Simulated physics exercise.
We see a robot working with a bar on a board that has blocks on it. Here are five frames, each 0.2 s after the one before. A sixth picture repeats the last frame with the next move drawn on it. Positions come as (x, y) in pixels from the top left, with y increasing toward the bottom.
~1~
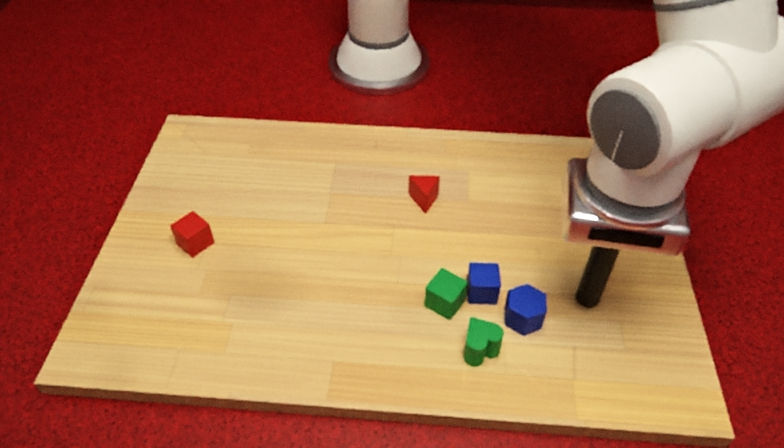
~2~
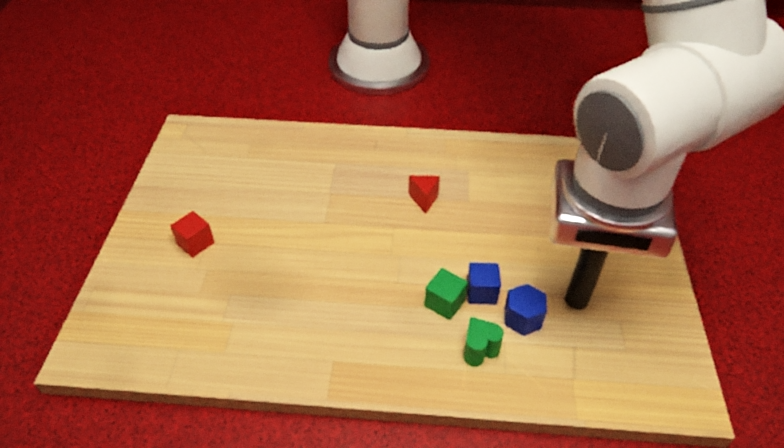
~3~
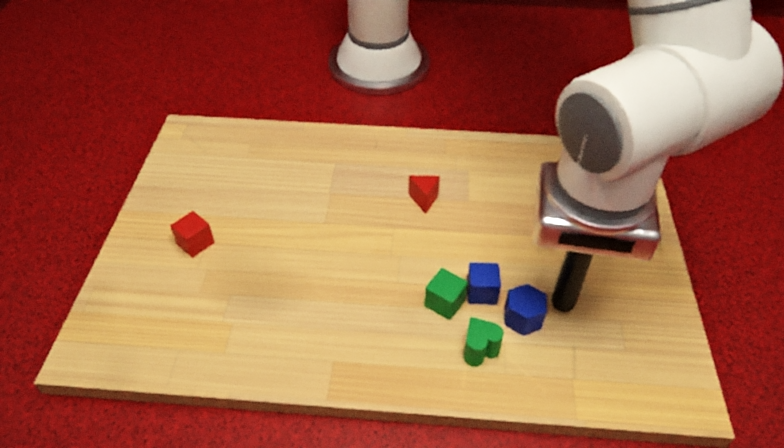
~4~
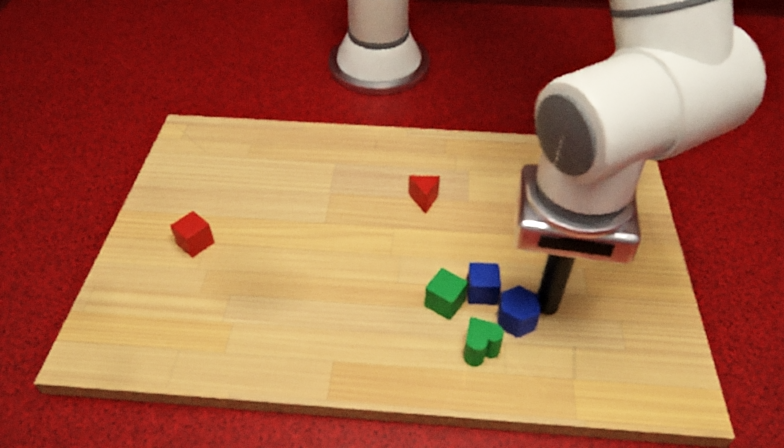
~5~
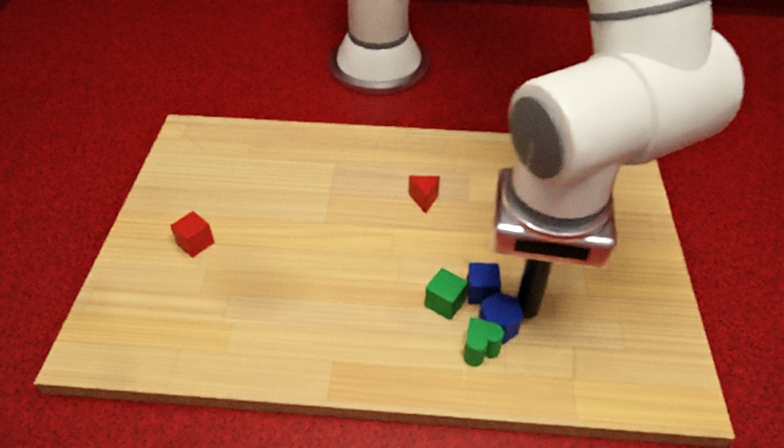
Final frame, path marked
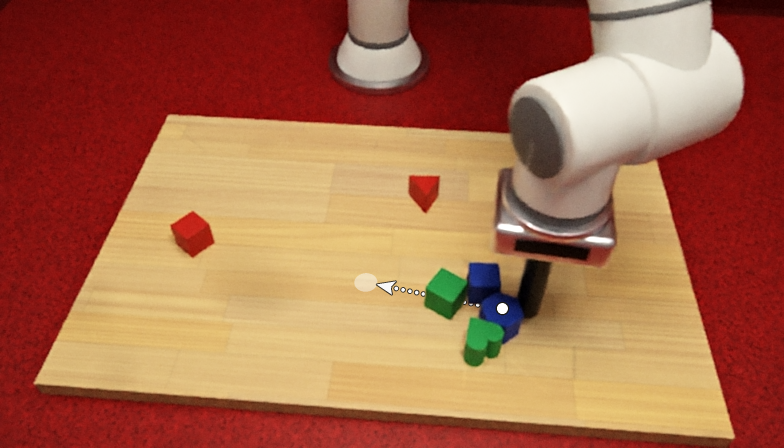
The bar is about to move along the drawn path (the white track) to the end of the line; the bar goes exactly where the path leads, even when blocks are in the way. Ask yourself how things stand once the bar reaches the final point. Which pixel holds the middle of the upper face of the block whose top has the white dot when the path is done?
I predict (471, 311).
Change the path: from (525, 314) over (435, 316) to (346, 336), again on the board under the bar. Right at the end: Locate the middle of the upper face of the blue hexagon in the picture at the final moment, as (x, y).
It is at (448, 323).
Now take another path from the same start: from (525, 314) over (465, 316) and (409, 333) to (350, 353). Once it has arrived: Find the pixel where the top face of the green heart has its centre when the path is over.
That would be at about pixel (472, 352).
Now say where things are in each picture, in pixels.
The first picture shows tip of the bar at (587, 298), middles of tops, green square block at (447, 284), green heart at (483, 333), blue square block at (485, 274), blue hexagon at (528, 300).
The second picture shows bar at (577, 300), nothing pushed.
The third picture shows bar at (563, 303), nothing pushed.
The fourth picture shows bar at (547, 305), blue hexagon at (521, 302).
The fifth picture shows bar at (527, 309), green square block at (447, 284), green heart at (483, 333), blue square block at (485, 274), blue hexagon at (502, 309).
The line goes straight from (525, 314) to (366, 282); the dot is on the blue hexagon.
On the path given first. One third of the way, bar at (471, 298); green square block at (437, 281), turned 45° anticlockwise; green heart at (478, 342); blue square block at (465, 262), turned 50° clockwise; blue hexagon at (471, 311), turned 65° anticlockwise.
Two thirds of the way, bar at (417, 287); green square block at (390, 275), turned 45° anticlockwise; green heart at (478, 342); blue square block at (458, 258), turned 90° clockwise; blue hexagon at (471, 311), turned 70° anticlockwise.
At the end, bar at (366, 277); green square block at (339, 272), turned 65° anticlockwise; green heart at (478, 342); blue square block at (458, 258), turned 90° clockwise; blue hexagon at (471, 311), turned 70° anticlockwise.
